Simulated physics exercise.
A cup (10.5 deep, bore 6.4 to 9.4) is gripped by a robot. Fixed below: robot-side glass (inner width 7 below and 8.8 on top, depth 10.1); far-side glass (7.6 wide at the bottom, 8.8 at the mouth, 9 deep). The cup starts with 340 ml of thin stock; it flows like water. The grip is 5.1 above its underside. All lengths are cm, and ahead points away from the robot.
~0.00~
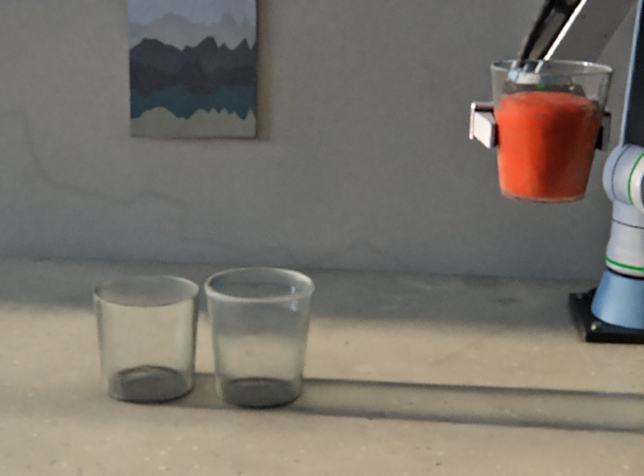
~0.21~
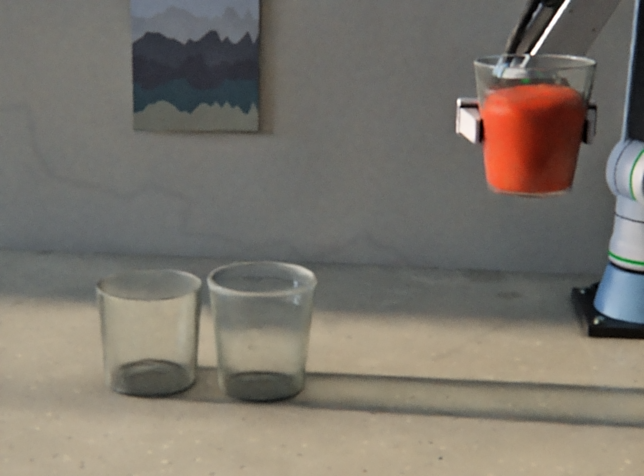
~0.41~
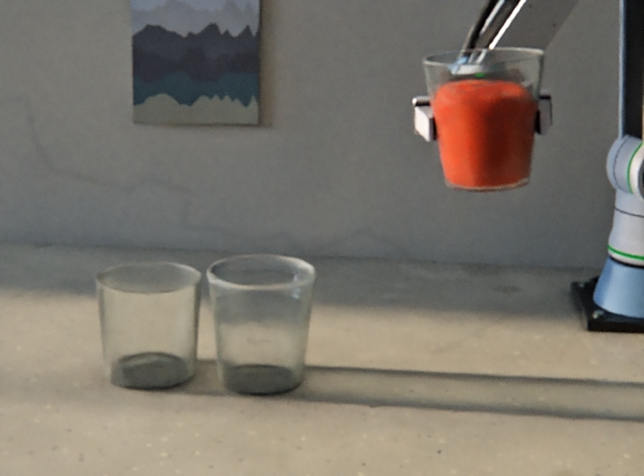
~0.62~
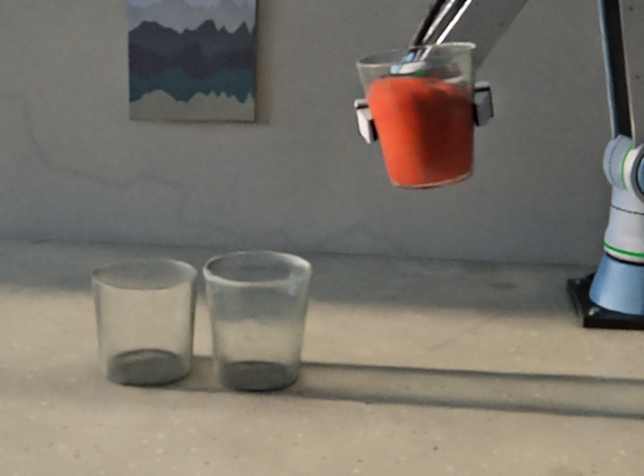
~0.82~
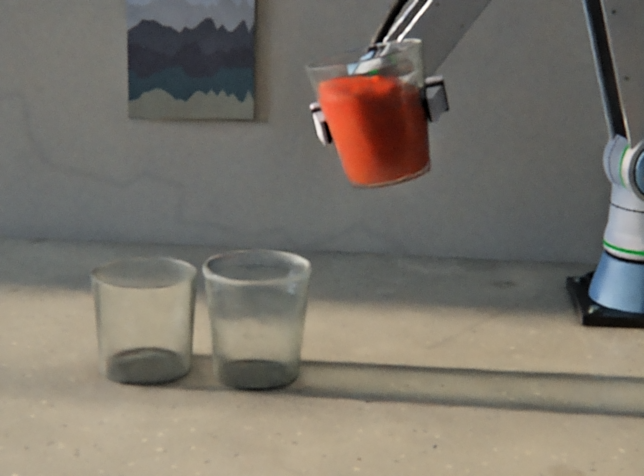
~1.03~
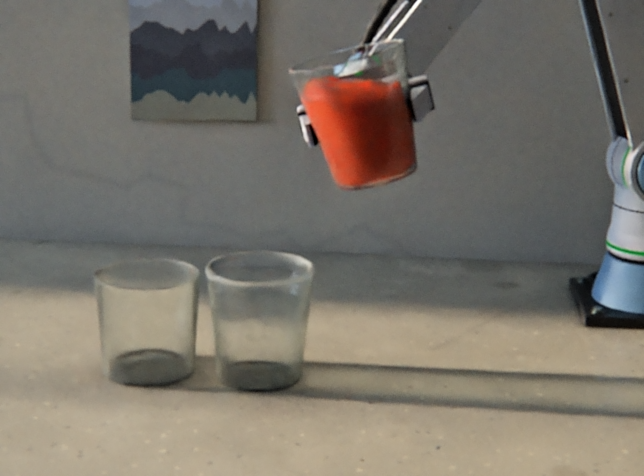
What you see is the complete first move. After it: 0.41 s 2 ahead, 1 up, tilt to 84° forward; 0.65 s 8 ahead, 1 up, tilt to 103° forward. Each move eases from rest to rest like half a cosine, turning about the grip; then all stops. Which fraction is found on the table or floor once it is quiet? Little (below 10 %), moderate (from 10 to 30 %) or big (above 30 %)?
On the table or floor the share is moderate, from 10 to 30 %.
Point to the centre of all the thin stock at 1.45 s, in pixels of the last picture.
Near (281, 161).
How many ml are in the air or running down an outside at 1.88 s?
About 50 ml.
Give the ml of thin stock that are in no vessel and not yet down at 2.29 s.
Some 0 ml.
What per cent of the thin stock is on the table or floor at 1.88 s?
About 4 %.
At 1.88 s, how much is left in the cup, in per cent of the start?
Near 10 %.
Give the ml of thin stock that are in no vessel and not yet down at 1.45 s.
Some 70 ml.
By 1.45 s, tilted 84° forward, liquid up to 25 above the table; 225 ml in the cup, 40 ml in the far-side glass, 70 ml in the air or running down outside.
By 1.88 s, tilted 98° forward, liquid up to 37 above the table; 230 ml in the far-side glass, 35 ml in the cup, 15 ml on the table or floor, 55 ml in the air or running down outside.
By 2.29 s, tilted 103° forward, liquid up to 22 above the table; 270 ml in the far-side glass, 65 ml on the table or floor, 5 ml in the robot-side glass.
By 3.09 s, tilted 103° forward, liquid up to 6 above the table; 270 ml in the far-side glass, 70 ml on the table or floor, 5 ml in the robot-side glass.
Final state, 270 ml in the far-side glass, 70 ml on the table or floor, 5 ml in the robot-side glass. That is 20 % on the table or floor.
